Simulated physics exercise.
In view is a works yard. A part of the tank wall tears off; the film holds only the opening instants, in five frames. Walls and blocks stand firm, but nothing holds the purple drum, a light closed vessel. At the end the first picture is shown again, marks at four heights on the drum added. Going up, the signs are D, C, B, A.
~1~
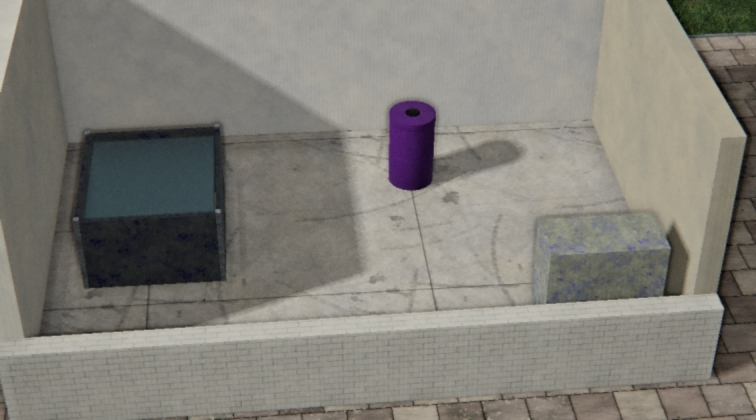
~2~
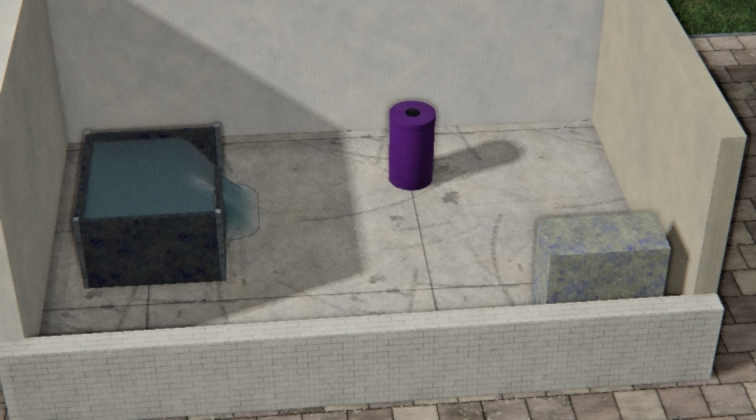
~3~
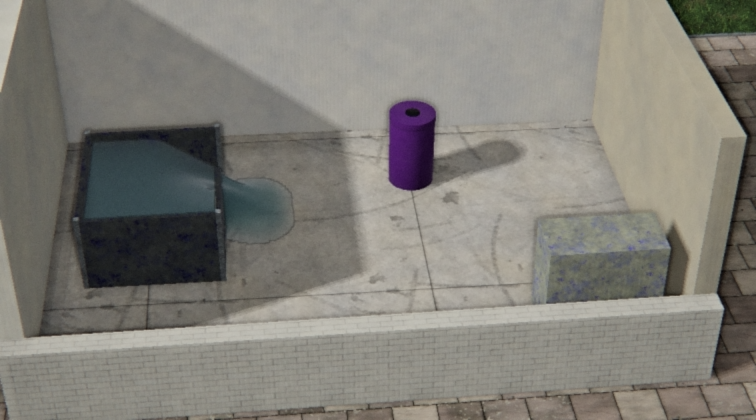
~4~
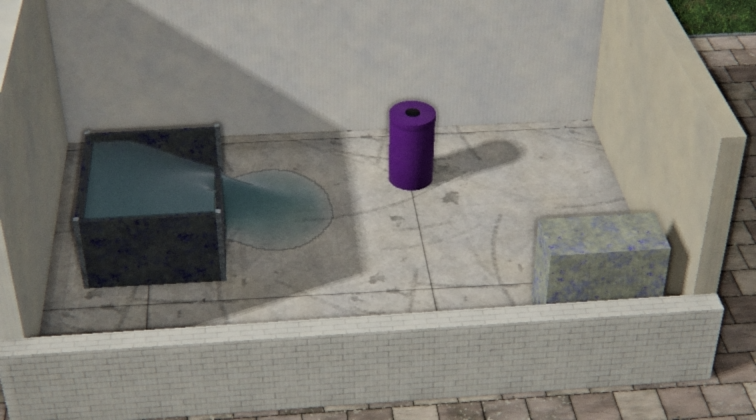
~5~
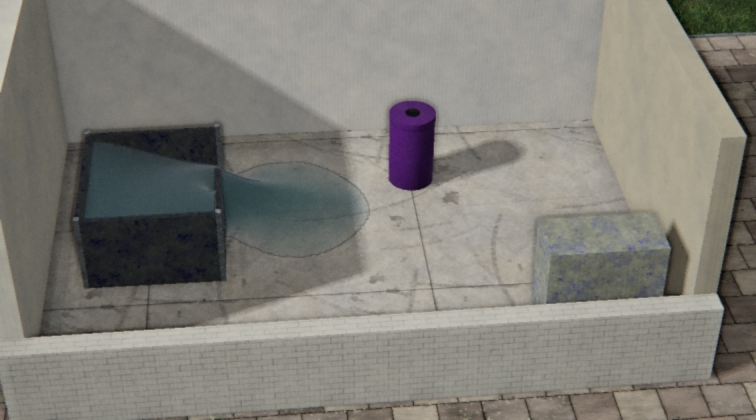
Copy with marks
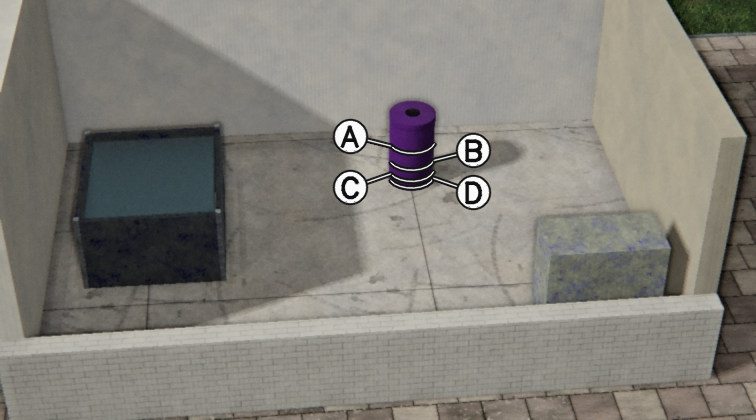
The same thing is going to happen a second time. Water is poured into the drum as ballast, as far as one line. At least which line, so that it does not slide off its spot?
Line A.
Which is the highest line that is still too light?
B it is.
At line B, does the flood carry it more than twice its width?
No, it does not.
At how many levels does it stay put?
One of the four.
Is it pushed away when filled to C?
Yes.
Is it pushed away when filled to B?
Yes.
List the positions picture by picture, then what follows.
Lid of the purple drum at (412, 113); tank full, its middle at (151, 178).
Water covers 1 % of the ground and is seen nearest the drum at (250, 197).
Water covers 3 % of the ground and is seen nearest the drum at (284, 198).
Water covers 6 % of the ground and is seen nearest the drum at (317, 193).
Lid of the purple drum at (412, 113); water covers 9 % of the ground and is seen nearest the drum at (357, 198).
On the marked copy, A at (414, 153); B at (414, 170); C at (413, 181); D at (413, 188); from the bottom up D, C, B, A.
Choosing A, it does not move.
Choosing B, it is pushed about its own width away.
Choosing C, it is pushed about 4 times its own width away.
Choosing D, it is pushed about 4 times its own width away.
